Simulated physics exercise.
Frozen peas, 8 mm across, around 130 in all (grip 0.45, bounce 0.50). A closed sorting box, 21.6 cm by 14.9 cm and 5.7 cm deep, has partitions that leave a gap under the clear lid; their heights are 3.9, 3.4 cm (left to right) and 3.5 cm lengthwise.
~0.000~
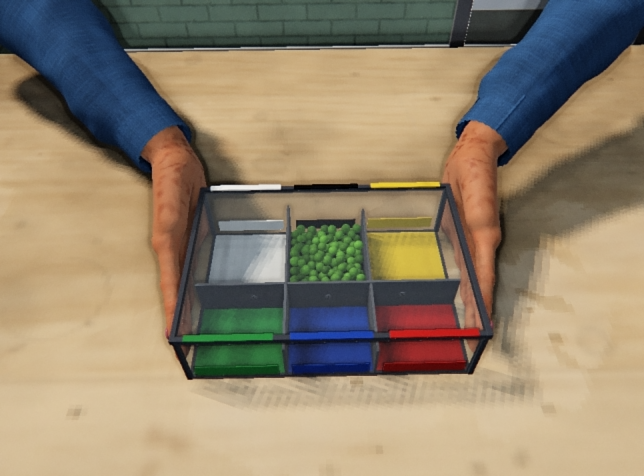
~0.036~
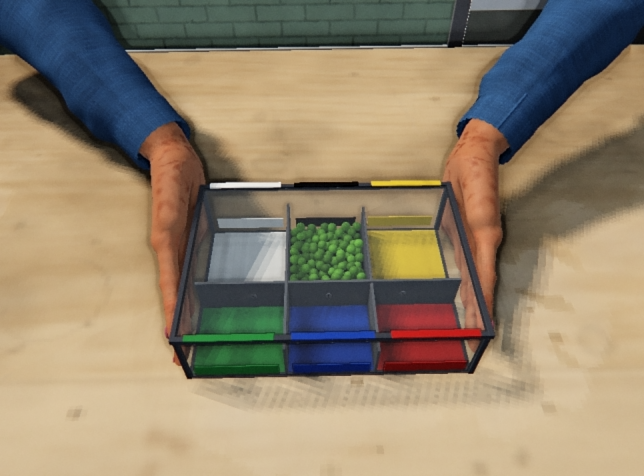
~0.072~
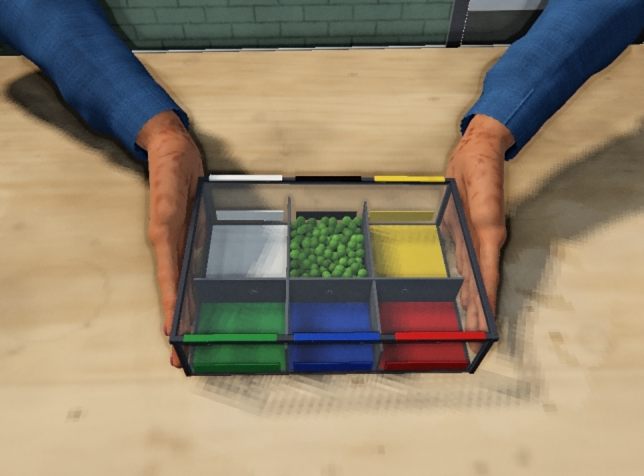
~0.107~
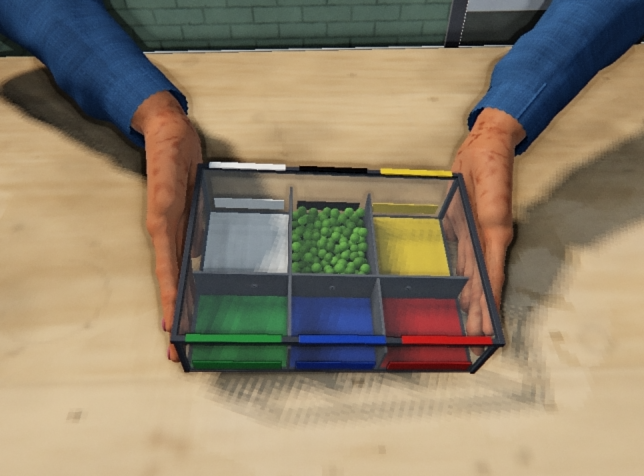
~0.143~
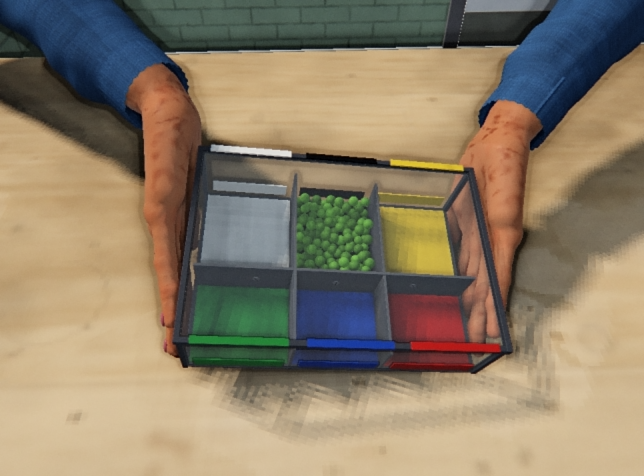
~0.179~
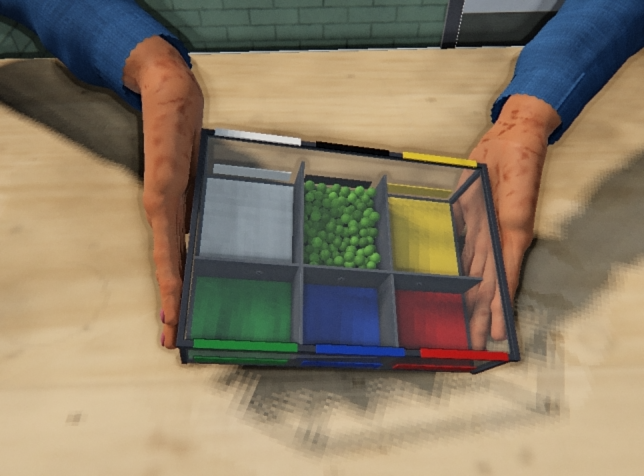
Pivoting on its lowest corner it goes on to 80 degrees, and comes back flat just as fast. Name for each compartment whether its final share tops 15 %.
Red above, blue below, green below, yellow below, white below, black above.
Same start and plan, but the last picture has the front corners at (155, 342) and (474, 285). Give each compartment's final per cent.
Red 0; blue 0; green 0; yellow 0; white 15; black 85.
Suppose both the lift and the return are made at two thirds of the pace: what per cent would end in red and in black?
In that case red 35, black 60.
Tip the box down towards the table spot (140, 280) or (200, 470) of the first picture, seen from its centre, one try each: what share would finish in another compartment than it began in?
About 35 and 60 per cent.
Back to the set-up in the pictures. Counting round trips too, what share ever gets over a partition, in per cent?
About 55 per cent.
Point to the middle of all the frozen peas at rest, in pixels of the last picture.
Near (365, 316).
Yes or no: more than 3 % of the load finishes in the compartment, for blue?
Blue yes.
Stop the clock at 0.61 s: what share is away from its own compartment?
Roughly 20 per cent.
Then, at 0.61 s, tilt 79 degrees; red 10 %, blue 5 %, yellow 5 %, black 80 %.
After 0.90 s, tilt 31 degrees; red 45 %, blue 10 %, black 45 %.
Then, at 1.28 s, tilt 0 degrees; red 45 %, blue 10 %, black 45 %.
In the end, at 1.7 s, red 45 %, blue 10 %, green 0 %, yellow 0 %, white 0 %, black 45 %.
